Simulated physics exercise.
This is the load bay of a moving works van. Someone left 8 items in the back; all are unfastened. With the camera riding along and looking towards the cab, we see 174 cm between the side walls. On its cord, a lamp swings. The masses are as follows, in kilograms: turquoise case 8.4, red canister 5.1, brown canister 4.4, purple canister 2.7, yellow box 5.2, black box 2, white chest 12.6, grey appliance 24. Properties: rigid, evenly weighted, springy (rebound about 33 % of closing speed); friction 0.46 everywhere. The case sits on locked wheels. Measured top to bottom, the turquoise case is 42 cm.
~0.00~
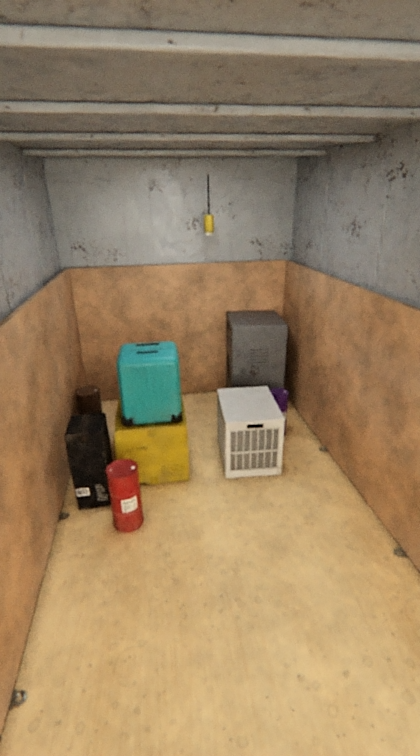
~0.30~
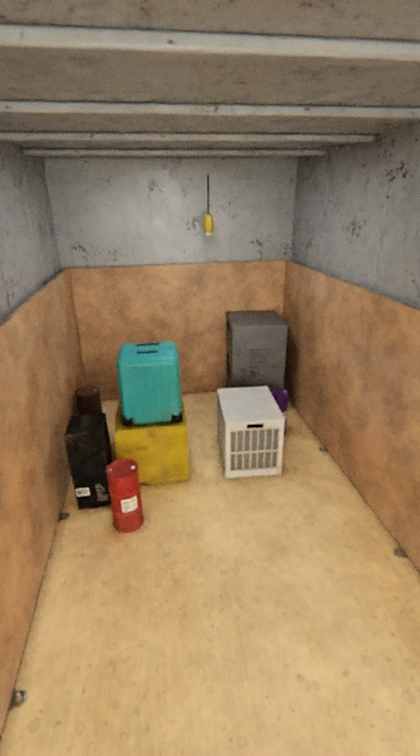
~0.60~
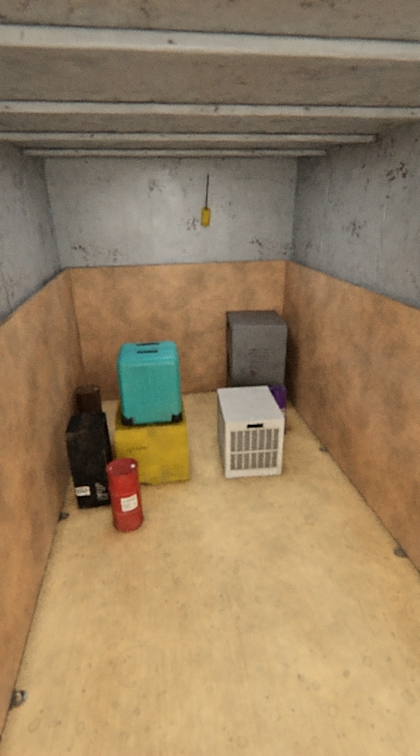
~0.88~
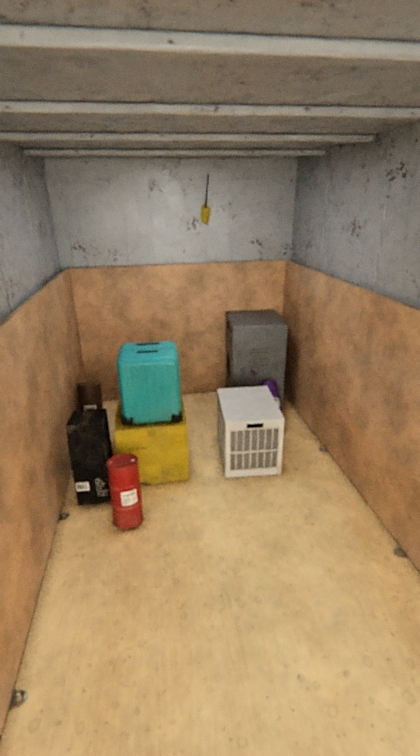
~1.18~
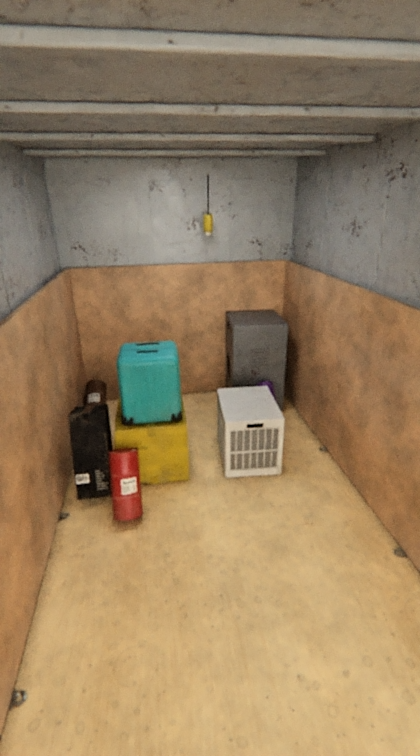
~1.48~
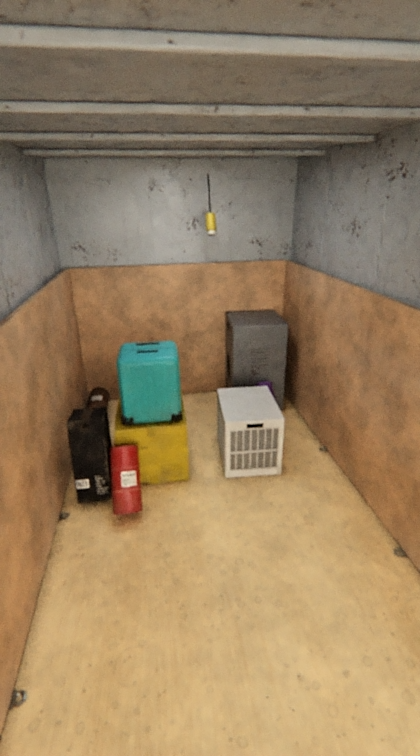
The clip opens on a cargo bay, a turquoise case on a yellow box among canisters, a black box, a white chest and a grey appliance. The hanging lamp sways slightly, the brown and purple canisters tilt, and the black box shifts a little; finally the red canister leans while the case stays put.
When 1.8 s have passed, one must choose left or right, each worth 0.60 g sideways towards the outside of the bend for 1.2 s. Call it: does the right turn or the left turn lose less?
The right turn loses less.
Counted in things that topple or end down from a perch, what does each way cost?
Results - left: 5, right: 2.
Turning left. At 2.38 s, push 0.60 g right; red canister on its side near (198, 487); turquoise case moved 13 cm near (172, 379); brown canister on its side.
After 2.68 s, push 0.60 g right; red canister on its side near (290, 498); turquoise case 19° off upright near (221, 372); brown canister on its side.
After 3.28 s, smooth; turquoise case on its side near (277, 377); red canister on its side near (381, 531); brown canister on its side.
In the end (5.0 s), down from a perch, turquoise case; toppled in the back, red canister, brown canister, purple canister and black box; not toppled but over 15 cm from the start, white chest; the other 2 under 15 cm from the start. At the end, from the last picture's camera, turquoise case near (235, 432), red canister near (381, 531).
Turning right instead, brown canister and purple canister tipped over or down from a perch, 2 of 8 in all.
